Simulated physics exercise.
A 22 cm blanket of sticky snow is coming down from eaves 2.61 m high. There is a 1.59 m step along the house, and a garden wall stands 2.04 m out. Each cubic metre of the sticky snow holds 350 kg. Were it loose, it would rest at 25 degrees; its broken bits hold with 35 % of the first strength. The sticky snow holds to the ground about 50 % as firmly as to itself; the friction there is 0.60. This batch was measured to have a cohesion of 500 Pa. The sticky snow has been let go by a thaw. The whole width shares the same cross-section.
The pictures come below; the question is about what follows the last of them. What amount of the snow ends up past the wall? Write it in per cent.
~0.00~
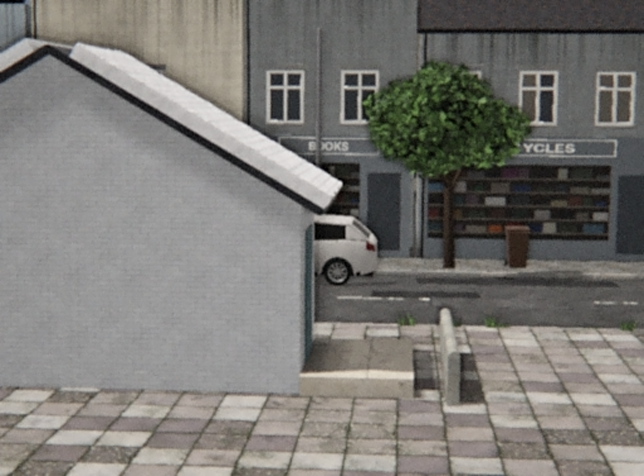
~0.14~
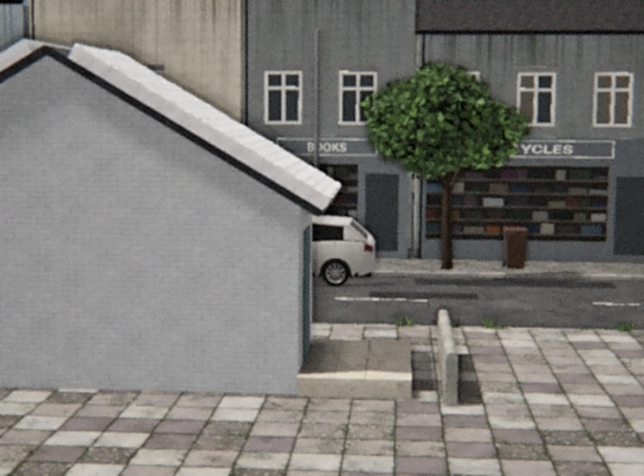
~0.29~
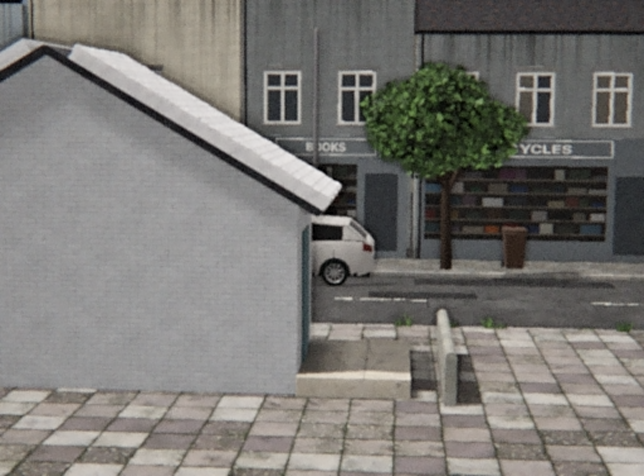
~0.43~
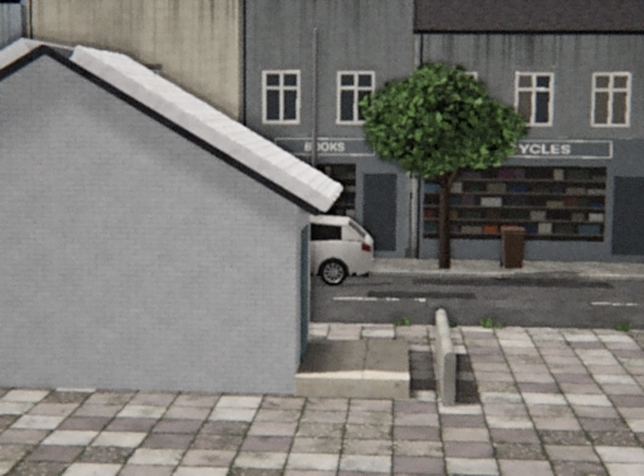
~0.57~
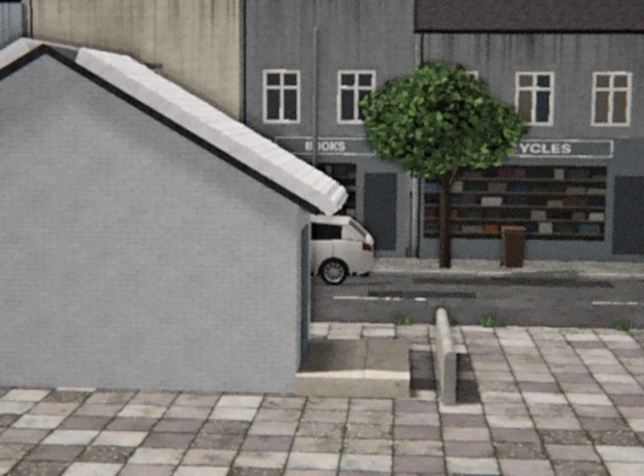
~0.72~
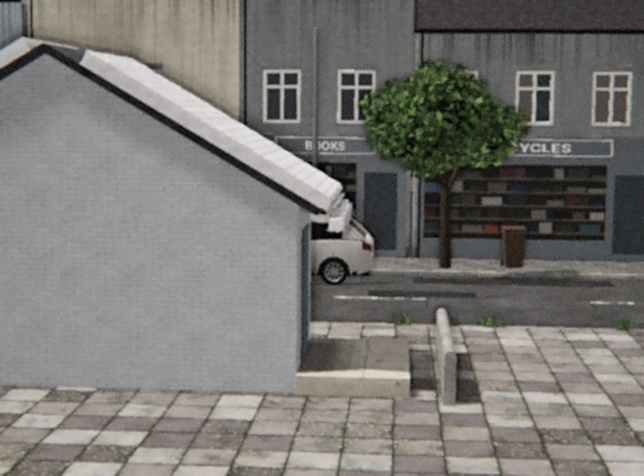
Roughly 10 per cent ends up past it.
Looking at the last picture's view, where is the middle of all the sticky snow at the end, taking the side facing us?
(411, 369).
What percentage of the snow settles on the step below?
50 %, roughly.
By 1.13 s, 90 % is still on the roof and 0 % is past the low wall.
By 1.62 s, 74 % is still on the roof and 0 % is past the low wall.
By 2.11 s, 54 % is still on the roof and 0 % is past the low wall.
By 2.60 s, 26 % is still on the roof and 0 % is past the low wall.
By 4.20 s, at the end, none is still on the roof and 10 % is past the low wall.
